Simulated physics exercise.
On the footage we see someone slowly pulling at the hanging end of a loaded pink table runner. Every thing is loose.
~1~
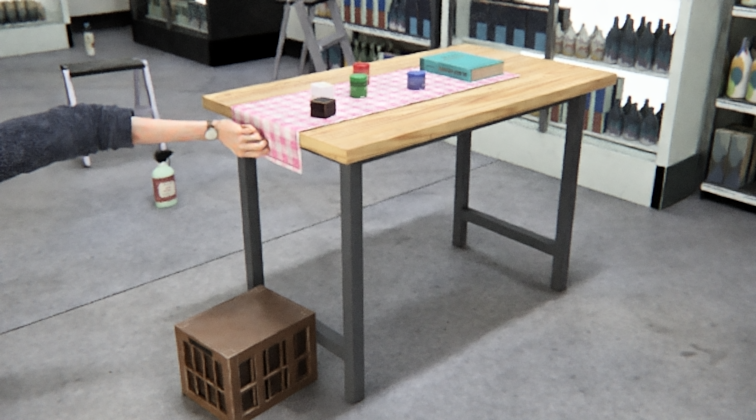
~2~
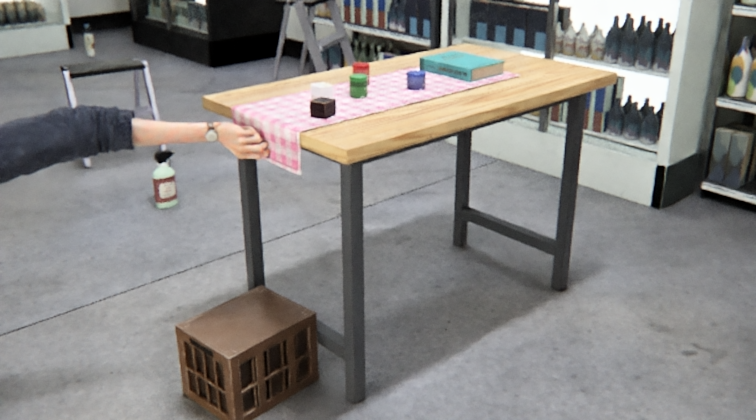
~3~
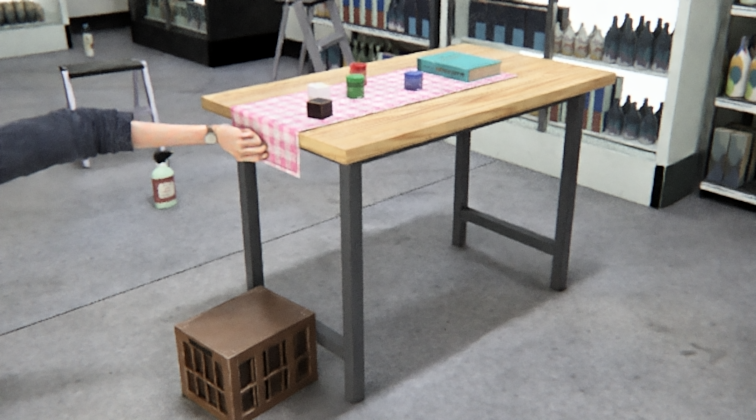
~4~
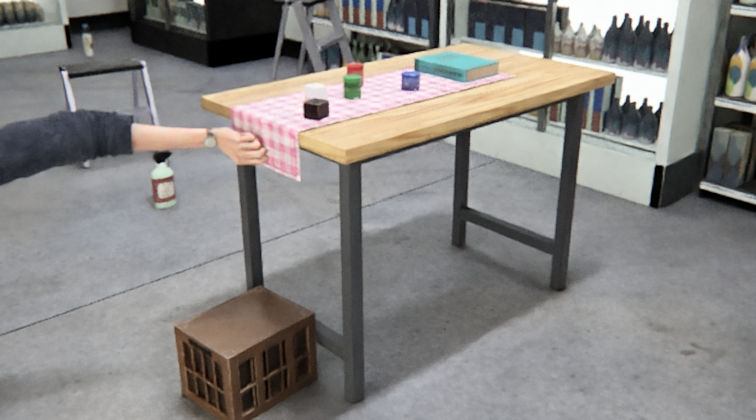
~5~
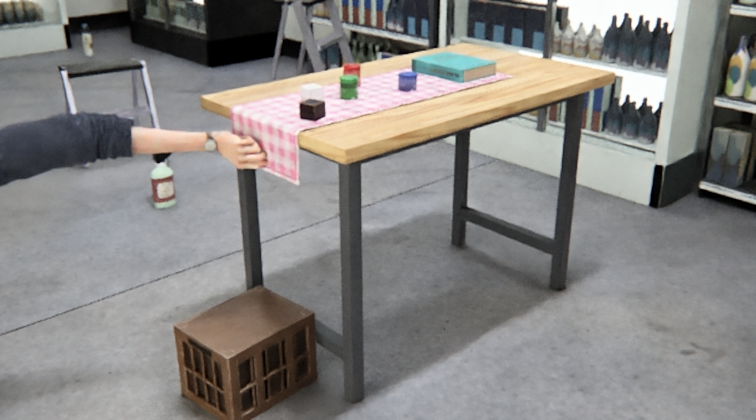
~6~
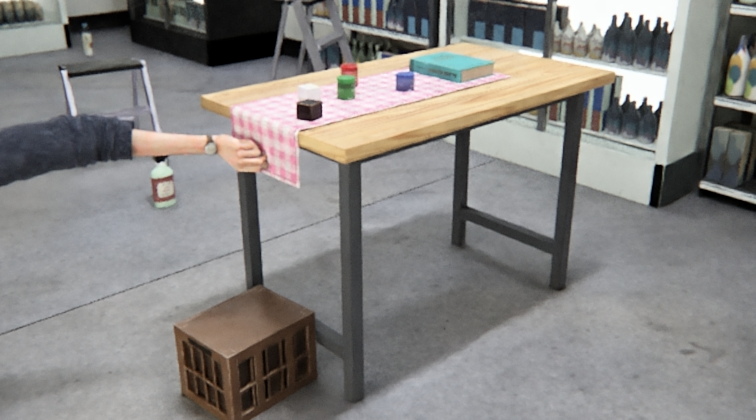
In this clip, a hand slowly pulls the hanging end of a pink checkered runner on a wooden table, and the small stacked cubes, red, green and blue pots, and teal book shift slightly left with the cloth.
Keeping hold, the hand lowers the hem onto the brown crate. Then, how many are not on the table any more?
Not on it any more: Four.
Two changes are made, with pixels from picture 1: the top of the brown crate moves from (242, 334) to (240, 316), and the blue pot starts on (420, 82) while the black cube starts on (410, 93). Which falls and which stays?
Blue pot: Safe; black cube: Safe.
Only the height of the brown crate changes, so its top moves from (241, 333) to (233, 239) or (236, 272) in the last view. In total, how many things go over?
The numbers are 1 and 2.
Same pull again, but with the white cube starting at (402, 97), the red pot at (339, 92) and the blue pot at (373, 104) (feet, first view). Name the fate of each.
White cube dropped, red pot dropped, blue pot dropped.
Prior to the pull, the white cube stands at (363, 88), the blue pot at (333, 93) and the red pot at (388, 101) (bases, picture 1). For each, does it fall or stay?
White cube gone, blue pot gone, red pot gone.
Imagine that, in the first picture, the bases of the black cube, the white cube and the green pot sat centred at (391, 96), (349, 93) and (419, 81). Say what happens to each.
First the black cube, which is lost, then the white cube, which is lost, and finally the green pot, which is kept.
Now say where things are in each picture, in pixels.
In the first frame, hem (302, 174); black cube (323, 100); white cube (322, 85); green pot (359, 76); red pot (361, 64); blue pot (416, 72); top of the crate (242, 334).
In the second frame, hem (301, 175); black cube (323, 100).
In the third frame, hem (300, 178); white cube (319, 85).
In the fourth frame, hem (300, 181); green pot (352, 77); top of the crate (241, 334).
In the fifth frame, hem (299, 185); red pot (352, 65).
In the sixth frame, hem (300, 188); black cube (309, 102); white cube (309, 87); green pot (346, 77); red pot (349, 65); blue pot (405, 74).
Soon after, hem near (267, 212); black cube gone.
After that, hem near (268, 266); black cube and white cube gone.
And then, hem on the crate; black cube, white cube, green pot and red pot gone.
In the end, hem on the crate; black cube, white cube, green pot and red pot gone. Over the edge go four.
